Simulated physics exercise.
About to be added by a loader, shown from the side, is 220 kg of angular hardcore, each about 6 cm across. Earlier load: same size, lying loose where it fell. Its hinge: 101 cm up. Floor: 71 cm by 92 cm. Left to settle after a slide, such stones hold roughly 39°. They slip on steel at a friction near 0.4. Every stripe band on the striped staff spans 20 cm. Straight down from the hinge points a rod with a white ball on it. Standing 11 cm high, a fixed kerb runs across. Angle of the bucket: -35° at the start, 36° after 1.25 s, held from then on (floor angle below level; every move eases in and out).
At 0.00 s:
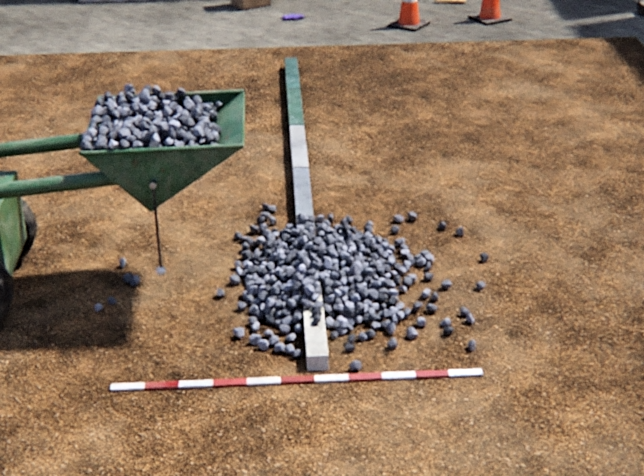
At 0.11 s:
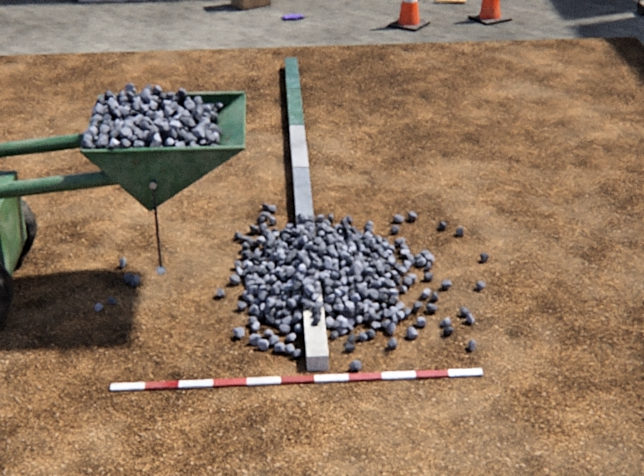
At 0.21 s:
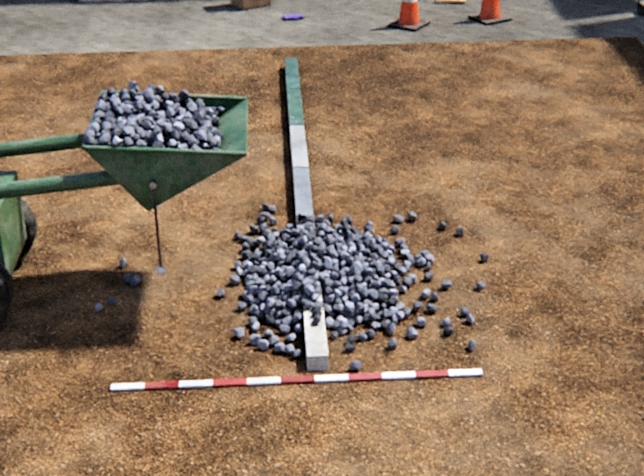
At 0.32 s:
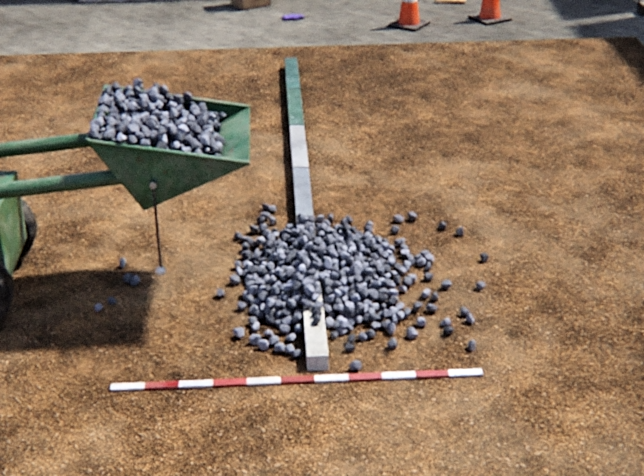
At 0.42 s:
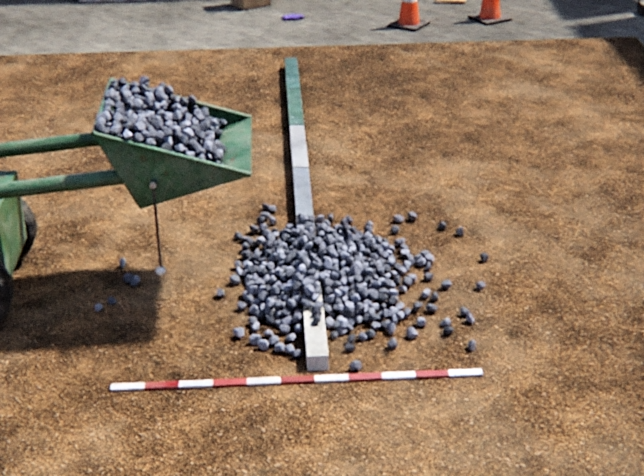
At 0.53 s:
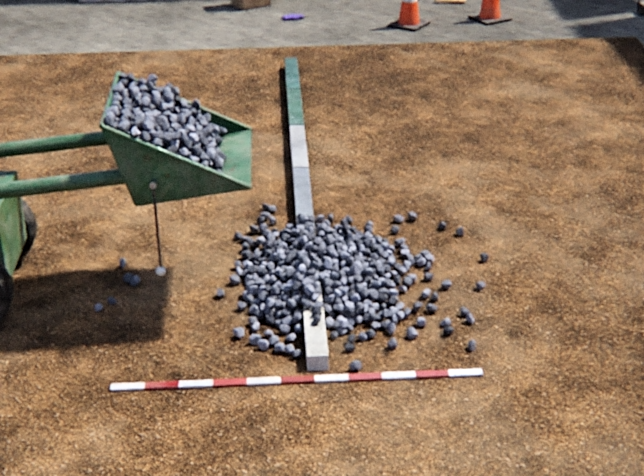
A green loader bucket heaped with grey stones hangs at the left above brown, gritty ground, seen from a raised, steady viewpoint. Beside it, a loose pile of similar stones covers part of a long green-and-grey kerb, with a red-and-white striped staff in front and two orange cones on grey paving behind. Slowly at first, the bucket tilts clockwise, its rear rising and its lip lowering, while its stones shift slightly.
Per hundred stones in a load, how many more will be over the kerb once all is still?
5.
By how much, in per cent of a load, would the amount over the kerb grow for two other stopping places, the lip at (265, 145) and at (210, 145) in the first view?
Roughly 20 and 0 percent, in that order.
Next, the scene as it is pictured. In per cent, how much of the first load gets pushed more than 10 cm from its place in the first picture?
Near 0 per cent, I reckon.
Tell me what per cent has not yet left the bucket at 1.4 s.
About 65 percent.
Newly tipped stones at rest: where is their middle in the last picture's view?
Their centre rests close to (262, 266).
After 0.9 s the floor is at 25°; in per cent of one load, 100 in the bucket, 45 on this side of the kerb, 56 over the kerb; the foremost stones are at (465, 280).
After 1.4 s the floor is at 36°; in per cent of one load, 66 in the bucket, 79 on this side of the kerb, 56 over the kerb; the foremost stones are at (465, 280).
After 1.7 s the floor is at 36°; in per cent of one load, 22 in the bucket, 123 on this side of the kerb, 56 over the kerb; the foremost stones are at (465, 280).
After 4.1 s the floor is at 36°; in per cent of one load, 0 in the bucket, 141 on this side of the kerb, 60 over the kerb; the foremost stones are at (465, 280). Net gain over the kerb, 5.
